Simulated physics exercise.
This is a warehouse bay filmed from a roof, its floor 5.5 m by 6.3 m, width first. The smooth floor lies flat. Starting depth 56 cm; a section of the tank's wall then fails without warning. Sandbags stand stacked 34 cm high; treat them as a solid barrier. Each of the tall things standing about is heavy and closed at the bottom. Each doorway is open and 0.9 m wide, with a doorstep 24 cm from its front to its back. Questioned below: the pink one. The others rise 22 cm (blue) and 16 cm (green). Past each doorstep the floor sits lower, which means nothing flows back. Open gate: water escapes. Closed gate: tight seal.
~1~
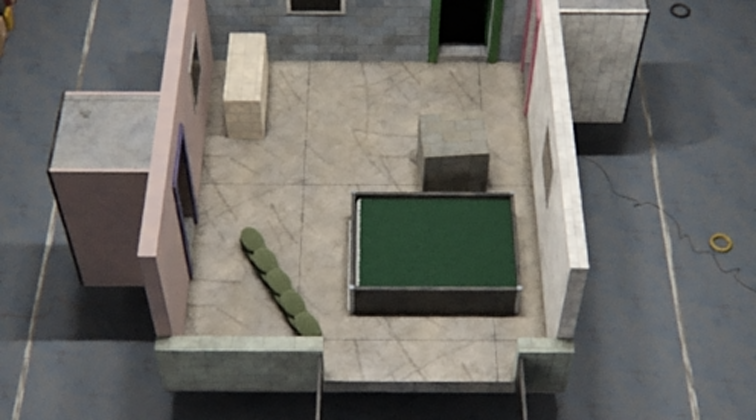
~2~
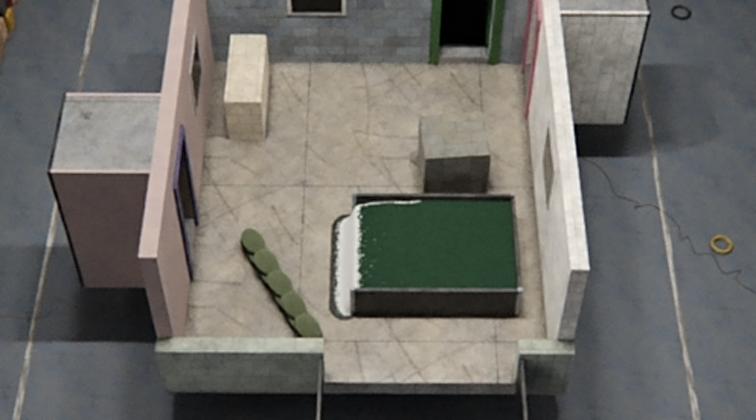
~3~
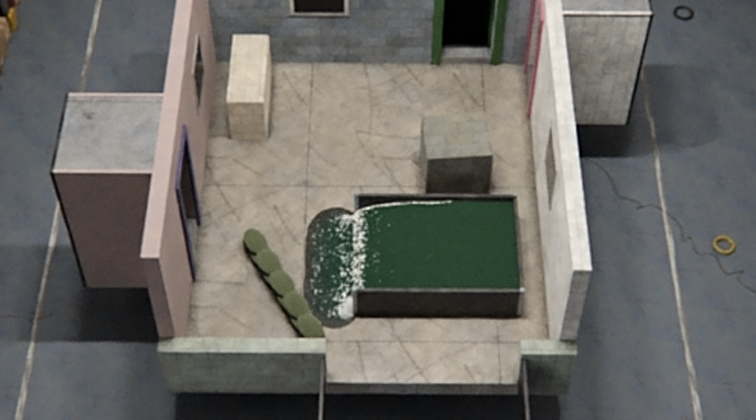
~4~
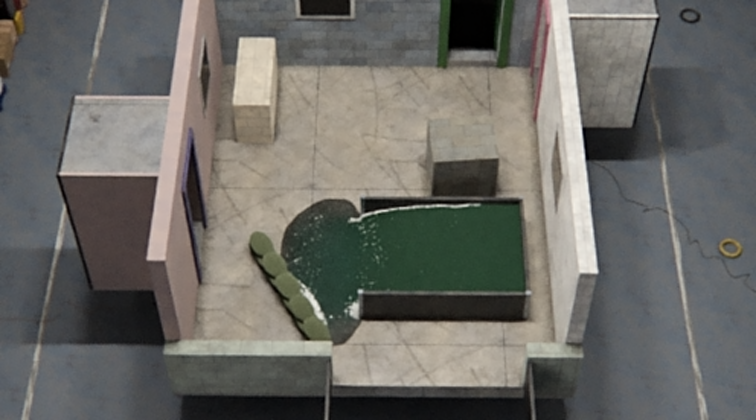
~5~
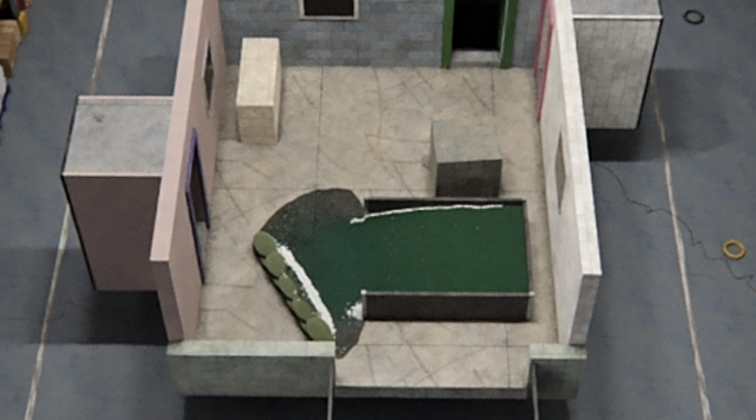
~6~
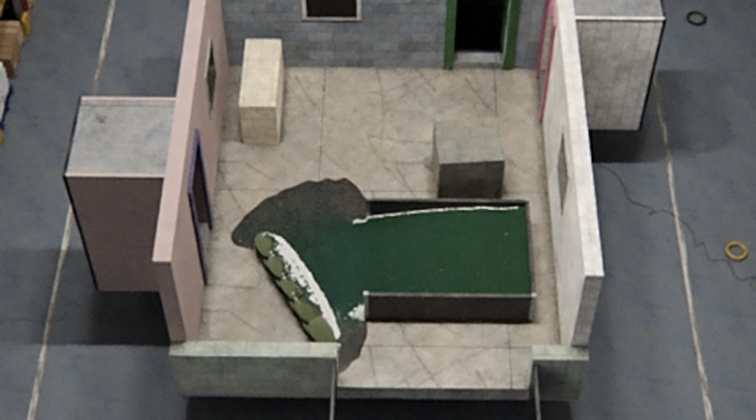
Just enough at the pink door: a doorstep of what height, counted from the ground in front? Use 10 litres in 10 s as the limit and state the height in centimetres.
A doorstep of about 14.5 cm would do.
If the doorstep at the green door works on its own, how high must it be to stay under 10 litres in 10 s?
Green door - some 7.5 centimetres.
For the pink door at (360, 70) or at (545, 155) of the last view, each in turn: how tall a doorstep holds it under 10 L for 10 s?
13.5 and 7.5 cm.
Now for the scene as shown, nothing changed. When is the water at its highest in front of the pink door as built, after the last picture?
The level tops out around 4.5 s.
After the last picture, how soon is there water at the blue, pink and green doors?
Blue 0.4 s, pink 3.8 s, green 3.4 s.
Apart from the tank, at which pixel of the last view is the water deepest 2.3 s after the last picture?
Around (228, 80).
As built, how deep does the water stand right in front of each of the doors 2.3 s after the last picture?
Blue door: 7 cm; pink door: 0 cm; green door: 0 cm.
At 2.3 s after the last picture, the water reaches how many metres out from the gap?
The front is some 5.0 m out.
Then, 0.7 s after the last picture water covers 25 % of the floor, deepest (40 cm) near (308, 292); it has not reached the pink door.
Then, 2.3 s after the last picture water covers 50 % of the floor, deepest (38 cm) near (228, 80); it has not reached the pink door.
Then, 9.3 s after the last picture water covers 95 % of the floor, deepest (14 cm) near (558, 375); 11 cm at the pink door, 0 litres in over its 23 cm doorstep.
At the pink door as built, the water peaked near 18 cm, 4.5 s after the last picture.
Run again over the same 10 s with other heights there, 17 litres in over 13.5 cm, 4 litres over 16 cm. The limit of 10 litres is kept from about 14.5 cm up.
